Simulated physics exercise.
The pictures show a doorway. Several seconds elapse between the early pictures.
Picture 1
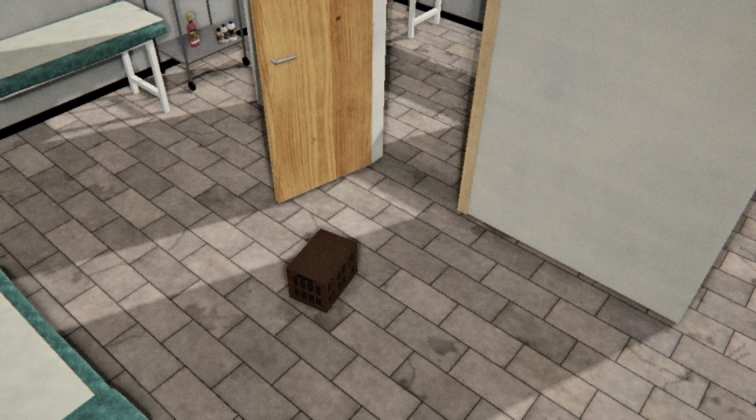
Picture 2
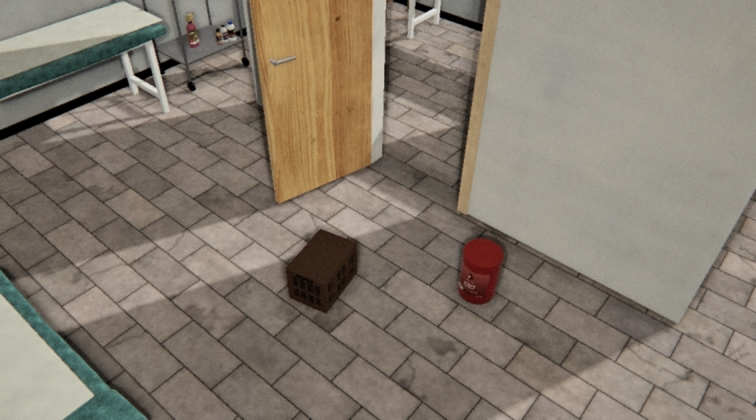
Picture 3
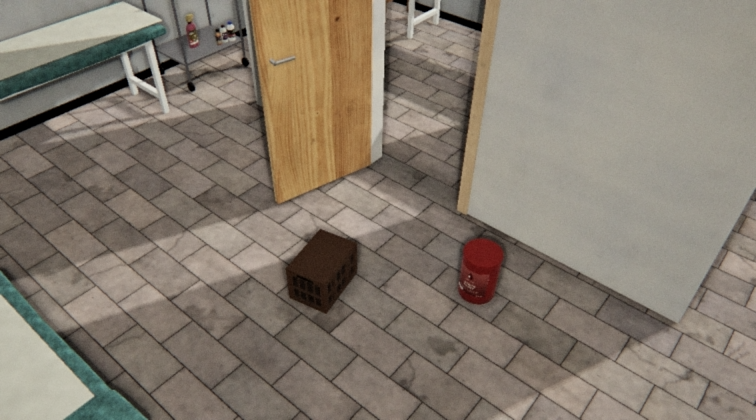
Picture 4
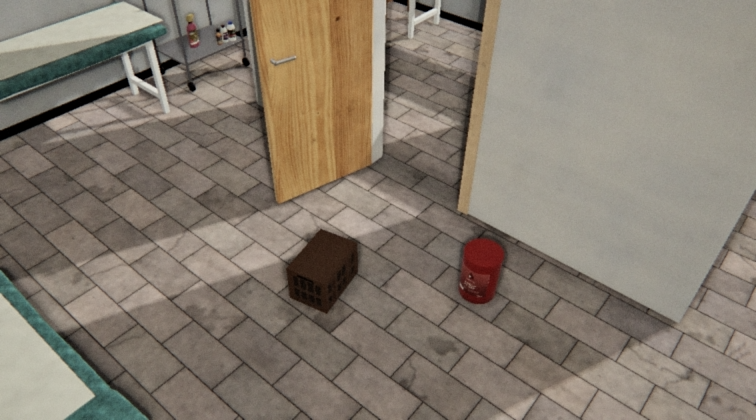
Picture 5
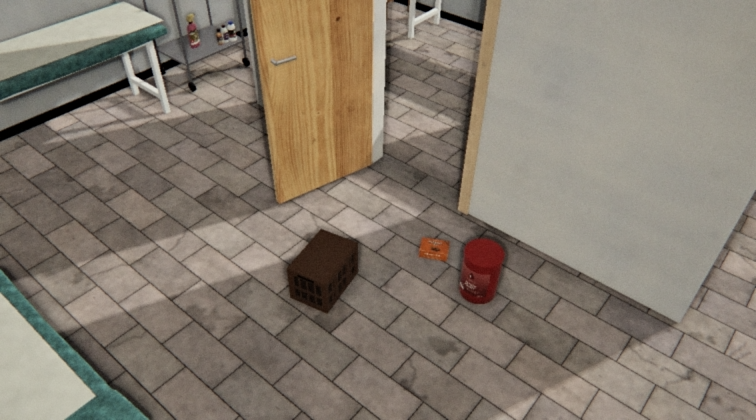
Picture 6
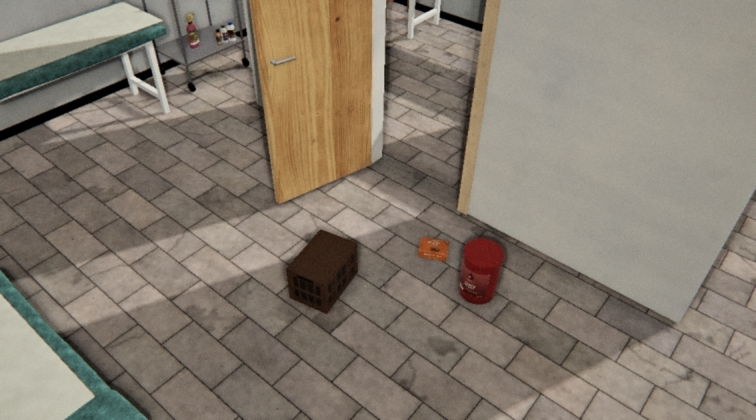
A red pail appears on the tiled floor to the right of a brown crate, near a wide-open wooden door that stays still. Later, a small orange packet shows up on the floor between them, just left of the pail, while the crate and pail stay in place.
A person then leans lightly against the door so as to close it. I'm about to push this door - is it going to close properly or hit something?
It will close properly.
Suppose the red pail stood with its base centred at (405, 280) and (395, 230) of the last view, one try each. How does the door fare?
Try one: Swings all the way; try two: Gets held up.
Then, 0.80 s after the last picture, door 72° open.
Then, 1.40 s after the last picture, door 33° open.
At rest, door 0° open; all 3 in place. Seen from the same camera at the end, orange packet near (434, 250).
